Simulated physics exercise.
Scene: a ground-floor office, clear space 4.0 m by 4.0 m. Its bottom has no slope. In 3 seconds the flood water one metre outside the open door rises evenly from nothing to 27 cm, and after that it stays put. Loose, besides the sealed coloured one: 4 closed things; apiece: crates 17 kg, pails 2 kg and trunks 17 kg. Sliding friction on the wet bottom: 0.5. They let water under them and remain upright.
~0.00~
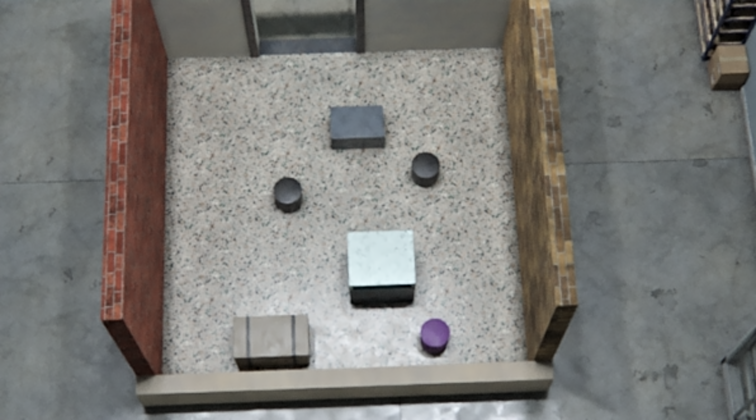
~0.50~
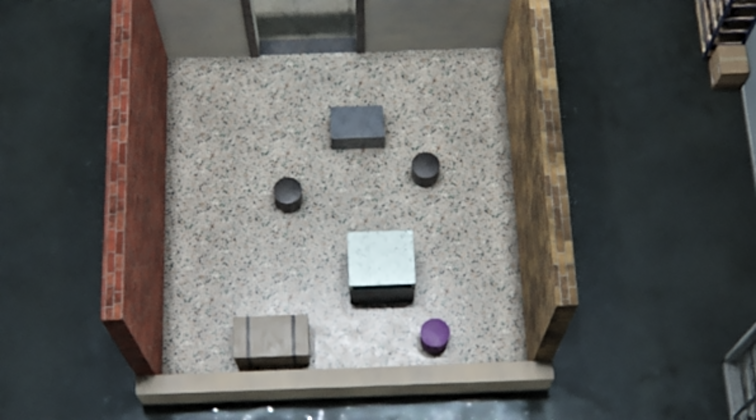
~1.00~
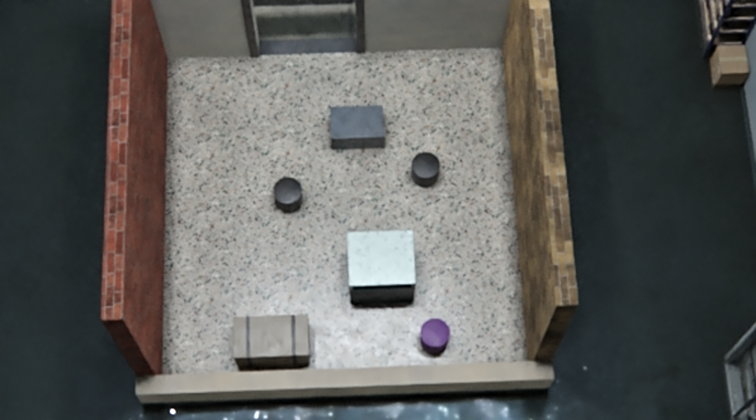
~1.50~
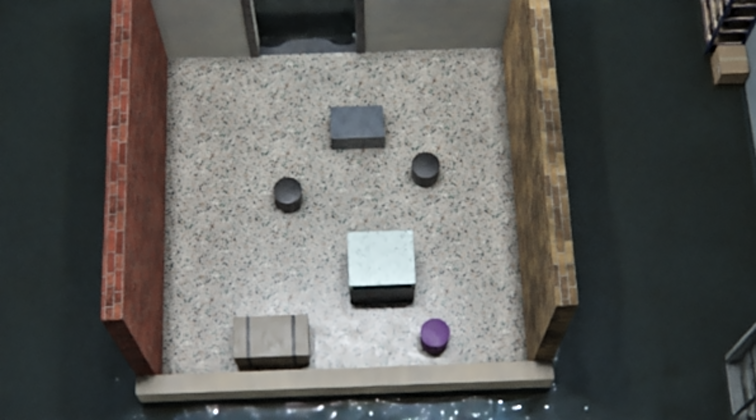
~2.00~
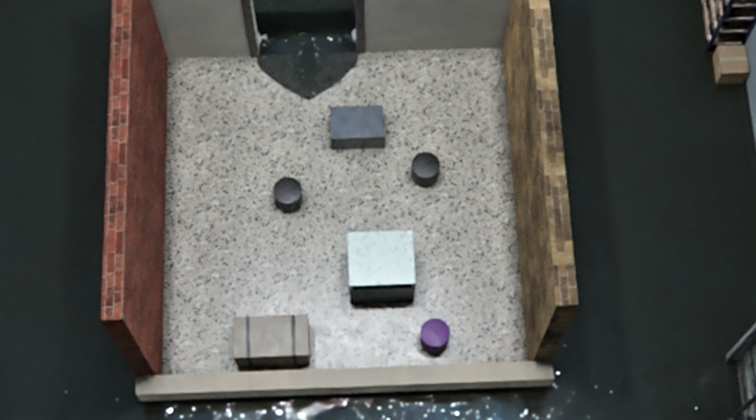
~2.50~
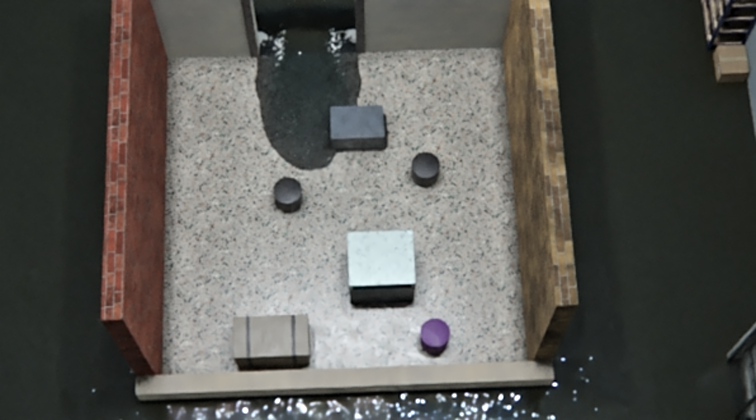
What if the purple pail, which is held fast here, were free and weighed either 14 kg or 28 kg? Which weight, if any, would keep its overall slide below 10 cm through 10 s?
I foresee success with the heavier mass only.
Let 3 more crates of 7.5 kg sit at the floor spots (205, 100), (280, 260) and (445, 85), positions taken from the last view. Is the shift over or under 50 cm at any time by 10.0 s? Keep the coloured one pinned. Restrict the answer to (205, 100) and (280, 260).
In that order: Within it, beyond it.
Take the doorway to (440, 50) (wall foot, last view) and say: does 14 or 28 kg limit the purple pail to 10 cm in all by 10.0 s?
There just the heavier succeeds.
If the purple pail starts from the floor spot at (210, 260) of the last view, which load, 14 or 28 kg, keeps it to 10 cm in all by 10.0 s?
Both loads work.
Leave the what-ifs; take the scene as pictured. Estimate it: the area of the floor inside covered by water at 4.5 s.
11.0 m2.
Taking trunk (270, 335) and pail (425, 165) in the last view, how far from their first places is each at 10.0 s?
They sit 100 cm and 200 cm away, in the order given.
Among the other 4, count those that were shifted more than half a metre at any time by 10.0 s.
I get 4.
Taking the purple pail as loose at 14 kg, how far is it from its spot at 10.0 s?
About 120 cm.
After 3.5 s the purple pail would be 0 cm from its start with 14 kg and 0 cm from its start with 28 kg; 0 cm of water round it then.
After 4.5 s the purple pail would be 0 cm from its start with 14 kg and 0 cm from its start with 28 kg; 0 cm of water round it then.
After 7.0 s the purple pail would be 0 cm from its start with 14 kg and 0 cm from its start with 28 kg; 11 cm of water round it then.
After 10.0 s the purple pail would be 126 cm from its start with 14 kg and 3 cm from its start with 28 kg; 16 cm of water round it then.
